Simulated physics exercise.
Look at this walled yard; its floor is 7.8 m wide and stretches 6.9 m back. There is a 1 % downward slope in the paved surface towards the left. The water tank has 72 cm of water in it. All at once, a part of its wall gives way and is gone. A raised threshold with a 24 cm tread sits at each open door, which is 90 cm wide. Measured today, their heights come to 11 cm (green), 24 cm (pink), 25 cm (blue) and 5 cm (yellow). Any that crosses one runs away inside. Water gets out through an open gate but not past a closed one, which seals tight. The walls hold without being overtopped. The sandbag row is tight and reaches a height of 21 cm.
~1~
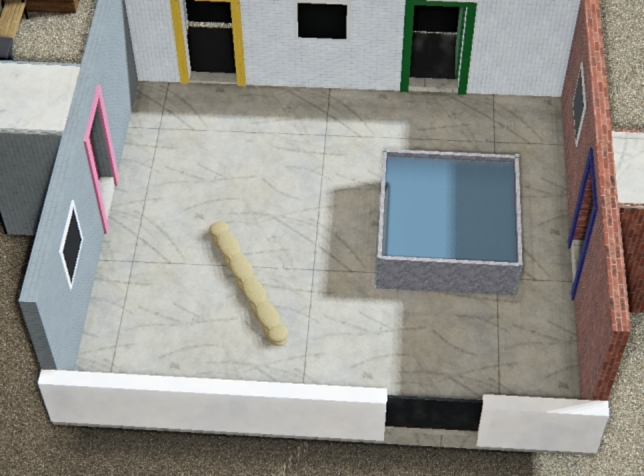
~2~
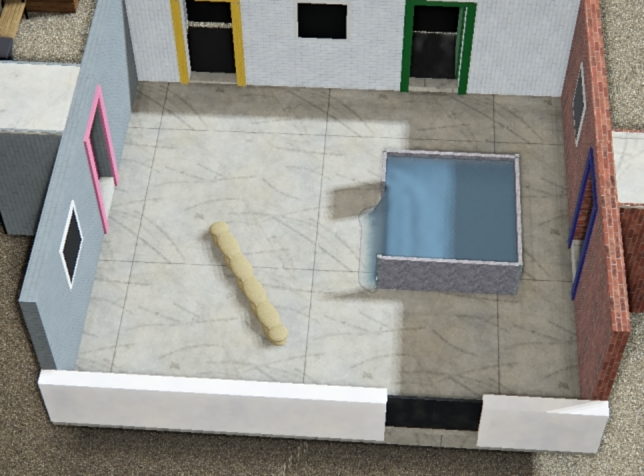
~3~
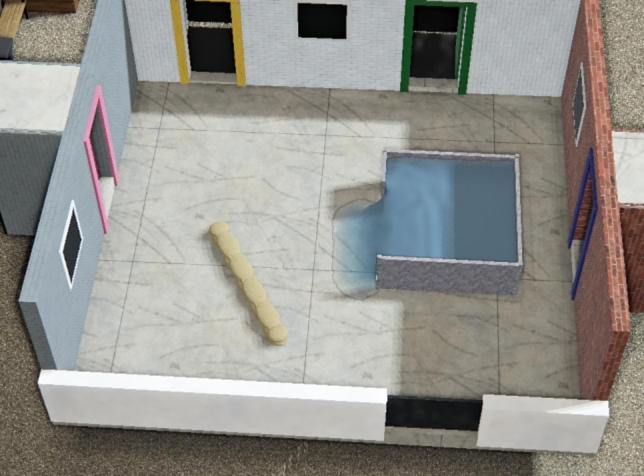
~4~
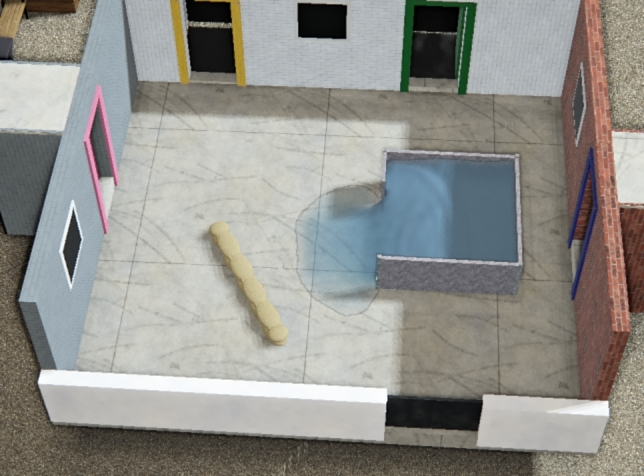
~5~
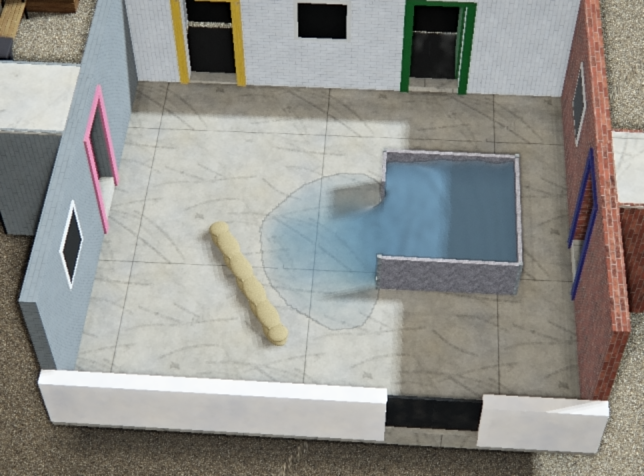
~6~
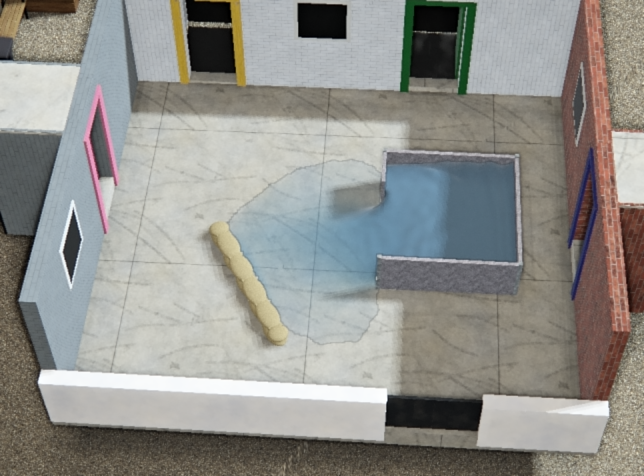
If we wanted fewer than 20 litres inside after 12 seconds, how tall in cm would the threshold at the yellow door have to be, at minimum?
It would need to be around 18 cm tall.
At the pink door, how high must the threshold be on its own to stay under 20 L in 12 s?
At the pink door you'd want roughly 16 cm.
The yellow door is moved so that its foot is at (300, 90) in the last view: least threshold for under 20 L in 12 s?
Roughly 7.0 cm.
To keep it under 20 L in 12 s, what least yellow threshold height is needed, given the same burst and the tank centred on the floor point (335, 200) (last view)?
Roughly 15 centimetres.
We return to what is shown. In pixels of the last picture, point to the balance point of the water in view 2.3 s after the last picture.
(295, 235), roughly.
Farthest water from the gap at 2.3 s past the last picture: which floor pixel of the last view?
Around (139, 82).
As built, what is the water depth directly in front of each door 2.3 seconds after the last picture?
Lab note, cm: Green 0; pink 18; blue 0; yellow 8.
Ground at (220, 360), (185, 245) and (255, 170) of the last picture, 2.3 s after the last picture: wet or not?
Status: Submerged / submerged / submerged.
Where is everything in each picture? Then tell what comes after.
In the first frame, still water, 72 cm deep, in the water tank at (450, 208); the yellow door at (210, 44) is dry.
In the second frame, the front is at (363, 218), 0.3 m from the gap at (382, 237); 0.4 m2 of floor is wet, 72 cm left at the back.
In the third frame, the front is at (337, 236), 0.8 m from the gap at (382, 240); 1.2 m2 of floor is wet, 72 cm left at the back.
In the fourth frame, water pours out at (382, 240) and has run 1.4 m, to (301, 237); about 11 cm deep outside, 71 cm at the back.
In the fifth frame, water pours out at (382, 241) and has run 2.0 m, to (266, 236); about 8 cm deep outside, 66 cm at the back.
In the sixth frame, the gap is at (382, 241), the front 2.6 m out at (230, 234); the back of the water tank holds 60 cm; the yellow door at (210, 44), 4.9 m from the gap, is still 2.8 m from the nearest water.
Then, 0.7 s after the last picture water covers 30 % of the floor, deepest (44 cm) near (260, 285); it has not reached the yellow door.
Then, 2.3 s after the last picture water covers 55 % of the floor, deepest (46 cm) near (139, 82); 8 cm at the yellow door, 0 litres in over its 5 cm threshold.
Then, 11.3 s after the last picture water covers 100 % of the floor, deepest (12 cm) near (69, 401); 9 cm at the yellow door, 307 litres in over its 5 cm threshold.
At the yellow door as built, the water peaked near 20 cm, 3.5 s after the last picture.
With a threshold of 14 cm, 50 litres would have come in within the 12 s; with 22.5 cm, 4 litres. So under 20 litres takes about 18 cm.
